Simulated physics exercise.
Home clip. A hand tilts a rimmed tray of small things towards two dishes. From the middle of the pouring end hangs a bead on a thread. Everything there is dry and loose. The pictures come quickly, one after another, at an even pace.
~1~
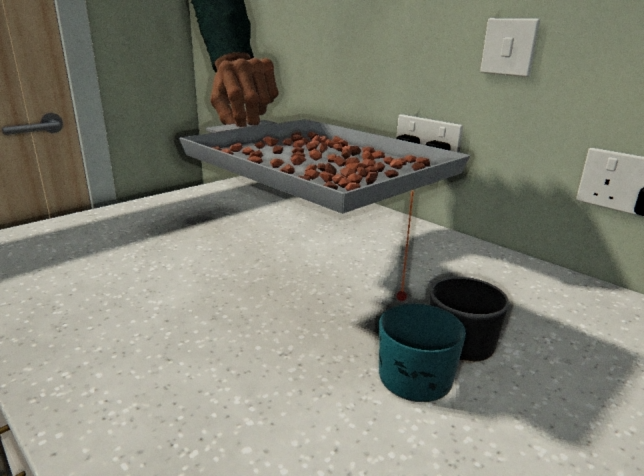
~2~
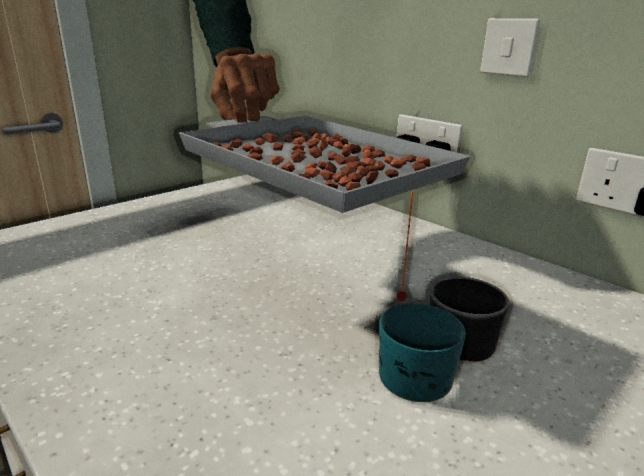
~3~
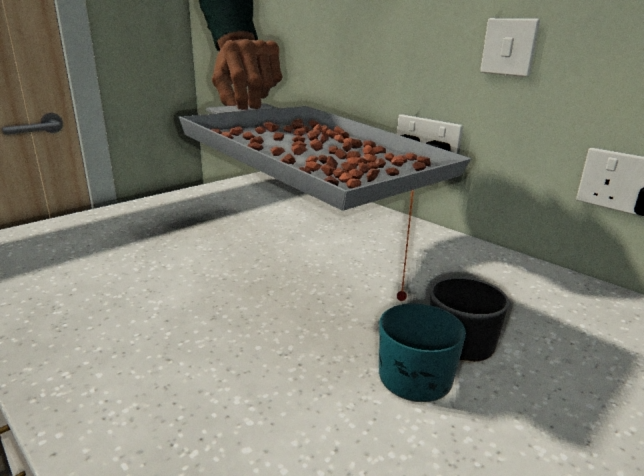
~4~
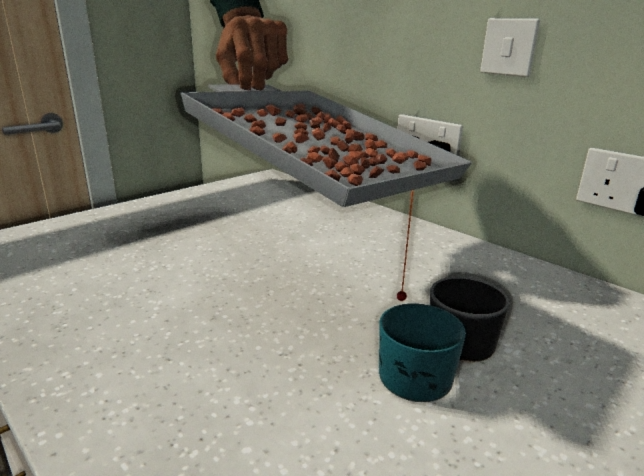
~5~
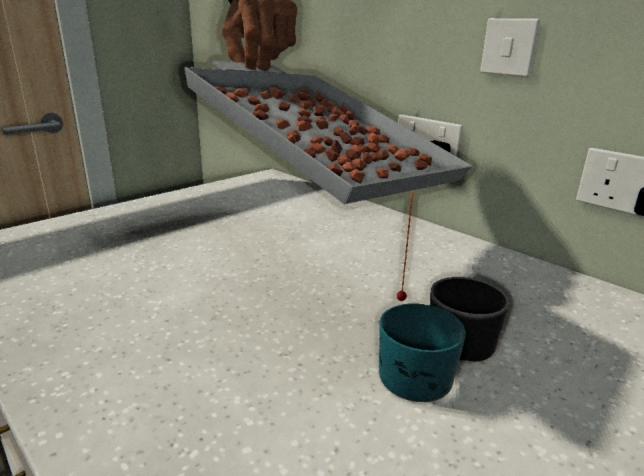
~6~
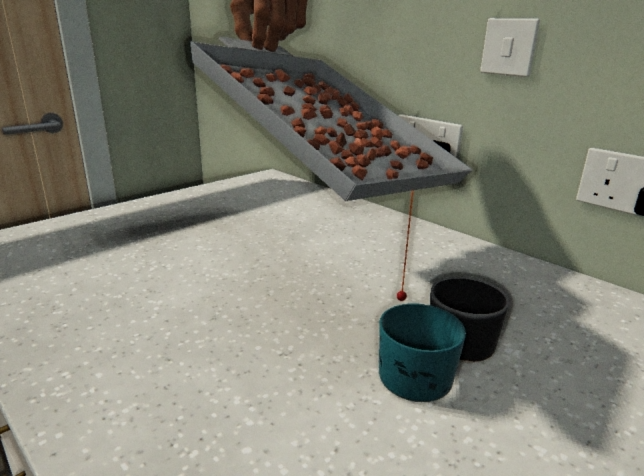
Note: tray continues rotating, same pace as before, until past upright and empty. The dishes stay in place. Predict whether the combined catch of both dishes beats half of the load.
More of the load is caught than lost.
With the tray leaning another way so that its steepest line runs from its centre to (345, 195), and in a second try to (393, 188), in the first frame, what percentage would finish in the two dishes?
Shares: About 0 in a hundred, then about 40 in a hundred.
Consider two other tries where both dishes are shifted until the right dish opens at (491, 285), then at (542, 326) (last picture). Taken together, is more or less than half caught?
The bulk of it and then Short of half.
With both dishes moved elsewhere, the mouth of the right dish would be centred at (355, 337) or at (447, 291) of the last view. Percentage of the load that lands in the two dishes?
In order: 0 percent and 60 percent.
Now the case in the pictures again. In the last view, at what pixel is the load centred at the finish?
Roughly pixel (463, 337).
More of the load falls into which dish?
It's the right of the two that is fuller.
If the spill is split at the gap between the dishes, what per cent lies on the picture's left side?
Roughly 10 in a hundred.
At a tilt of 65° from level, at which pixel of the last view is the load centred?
In the last view the centre sits at roughly (433, 163).
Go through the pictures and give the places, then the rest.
The first picture shows corners of the pouring end at (343, 191) and (464, 155), level; middle of the load at (334, 158), bits of crushed brick; left dish at (454, 367); right dish at (499, 330); bead on its thread at (402, 296).
The second picture shows corners of the pouring end at (344, 190) and (464, 156), level; middle of the load at (335, 156).
The third picture shows corners of the pouring end at (346, 188) and (465, 158), tipped barely, lowest at the right corner; middle of the load at (335, 150).
The fourth picture shows corners of the pouring end at (348, 185) and (466, 161), tipped a little, lowest at the right corner; middle of the load at (337, 141).
The fifth picture shows corners of the pouring end at (352, 183) and (467, 164), tipped clearly, lowest at the right corner; middle of the load at (340, 132).
The sixth picture shows corners of the pouring end at (355, 181) and (467, 168), tipped clearly, lowest at the right corner; middle of the load at (344, 124), a small part on the move; left dish at (454, 367); right dish at (499, 330).
Soon after the last picture, tray tipped steeply; nearly all on the tray; a stray few in the air.
A little later, tray tipped past a quarter turn; about a third on the tray; a stray few in the left dish; about a third in the right dish; a small part outside both; a small part in the air.
Later still, tray tipped past a quarter turn; a small part in the left dish; about two thirds in the right dish; about a quarter outside both.
At rest, tray tipped past a quarter turn; a small part in the left dish; about two thirds in the right dish; about a quarter outside both.
